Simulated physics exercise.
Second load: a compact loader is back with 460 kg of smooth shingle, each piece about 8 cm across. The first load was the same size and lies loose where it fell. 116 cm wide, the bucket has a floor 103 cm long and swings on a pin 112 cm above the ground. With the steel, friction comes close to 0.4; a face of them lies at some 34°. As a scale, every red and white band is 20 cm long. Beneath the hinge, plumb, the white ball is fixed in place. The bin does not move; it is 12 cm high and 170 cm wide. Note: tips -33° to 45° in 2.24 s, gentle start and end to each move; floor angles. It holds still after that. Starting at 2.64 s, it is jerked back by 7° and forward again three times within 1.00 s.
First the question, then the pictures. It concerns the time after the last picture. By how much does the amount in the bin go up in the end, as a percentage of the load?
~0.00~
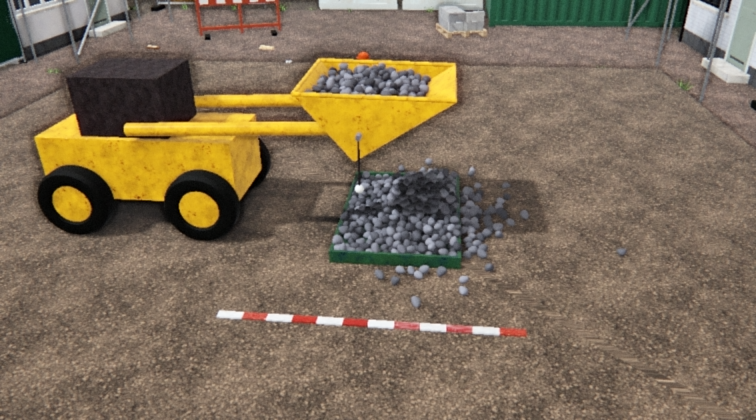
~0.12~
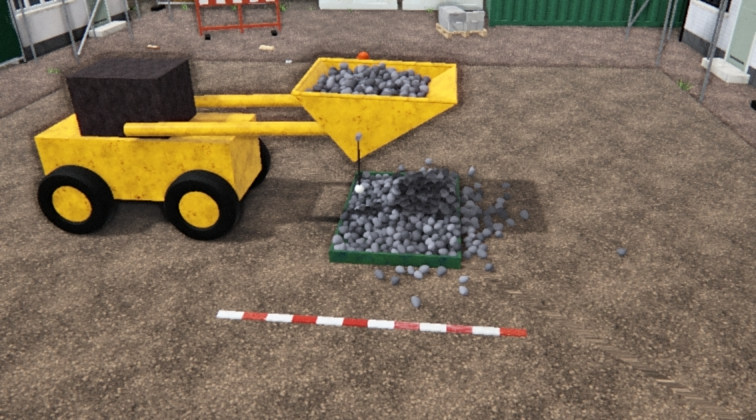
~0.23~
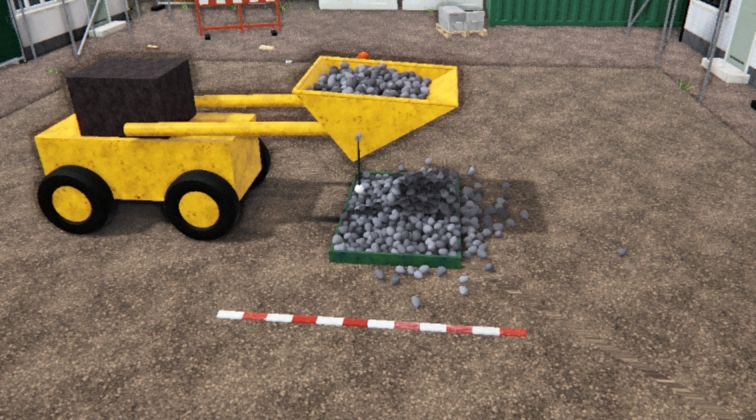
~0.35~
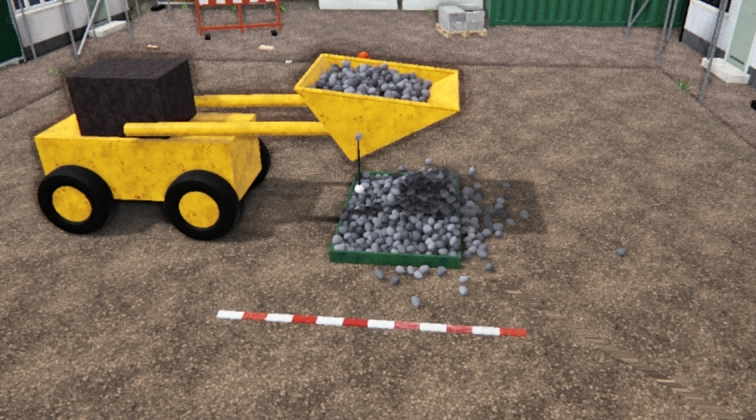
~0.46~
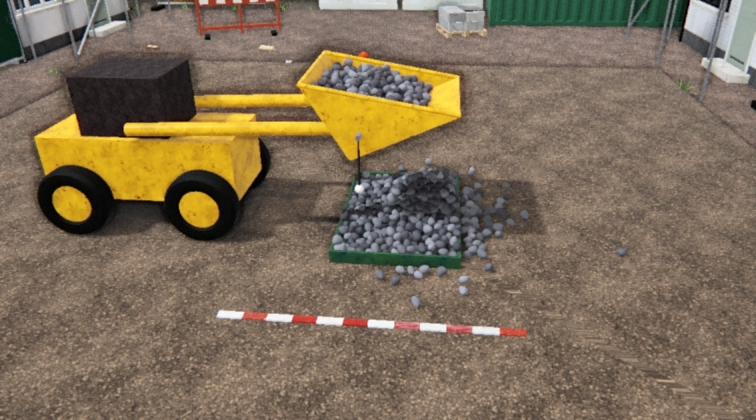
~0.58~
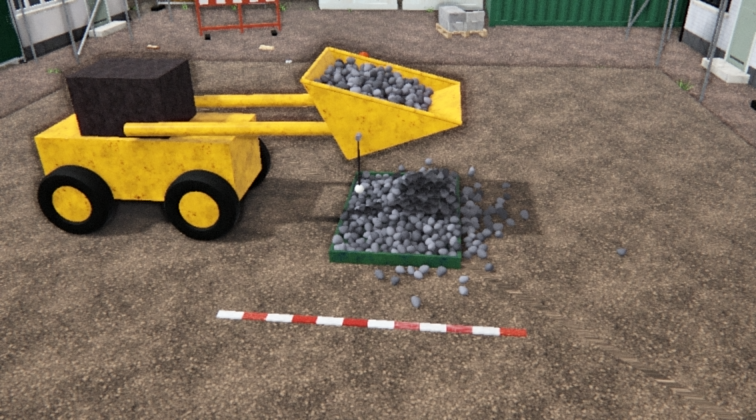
About 20 per cent.
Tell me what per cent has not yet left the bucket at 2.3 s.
Held: Around 10 % of the load.
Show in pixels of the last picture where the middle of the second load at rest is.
Roughly at (481, 213) in the last picture.
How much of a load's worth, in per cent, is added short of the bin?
I'd estimate some 0 per cent.
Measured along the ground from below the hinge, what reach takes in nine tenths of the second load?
About 170 cm.
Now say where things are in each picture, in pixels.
The bucket is at -33°, its lip at (456, 101); the top of the load is at (371, 71). The earlier load is highest near (423, 194), 26 cm above ground level, 88 % in the bin, 12 % beside or beyond the bin, in the first frame.
The bucket is at -32°, its lip at (457, 102); the top of the load is at (363, 72); the stones move at 0.0 m/s on average, in the second frame.
Lip at (458, 105), floor tilted -31°, highest stones at (357, 73); the stones move at 0.1 m/s on average, in the third frame.
Lip at (459, 110), floor tilted -28°, highest stones at (353, 73); the stones move at 0.1 m/s on average, in the fourth frame.
Lip at (460, 116), floor tilted -24°, highest stones at (344, 71); the stones move at 0.1 m/s on average, in the fifth frame.
Lip at (461, 123), floor tilted -20°, highest stones at (339, 70); the stones move at 0.2 m/s on average, in the sixth frame.
After 1.7 s the floor is at 33°; in per cent of one load, 87 in the bucket, 99 in the bin, 14 beside or beyond the bin; the foremost stones are at (520, 211).
After 2.3 s the floor is at 45°; in per cent of one load, 8 in the bucket, 116 in the bin, 76 beside or beyond the bin; the foremost stones are at (567, 224).
After 4.1 s the floor is at 45°; in per cent of one load, 0 in the bucket, 107 in the bin, 93 beside or beyond the bin; the foremost stones are at (634, 255).
After 6.8 s the floor is at 45°; in per cent of one load, 0 in the bucket, 107 in the bin, 93 beside or beyond the bin; the foremost stones are at (634, 255). Net gain in the bin, 20.
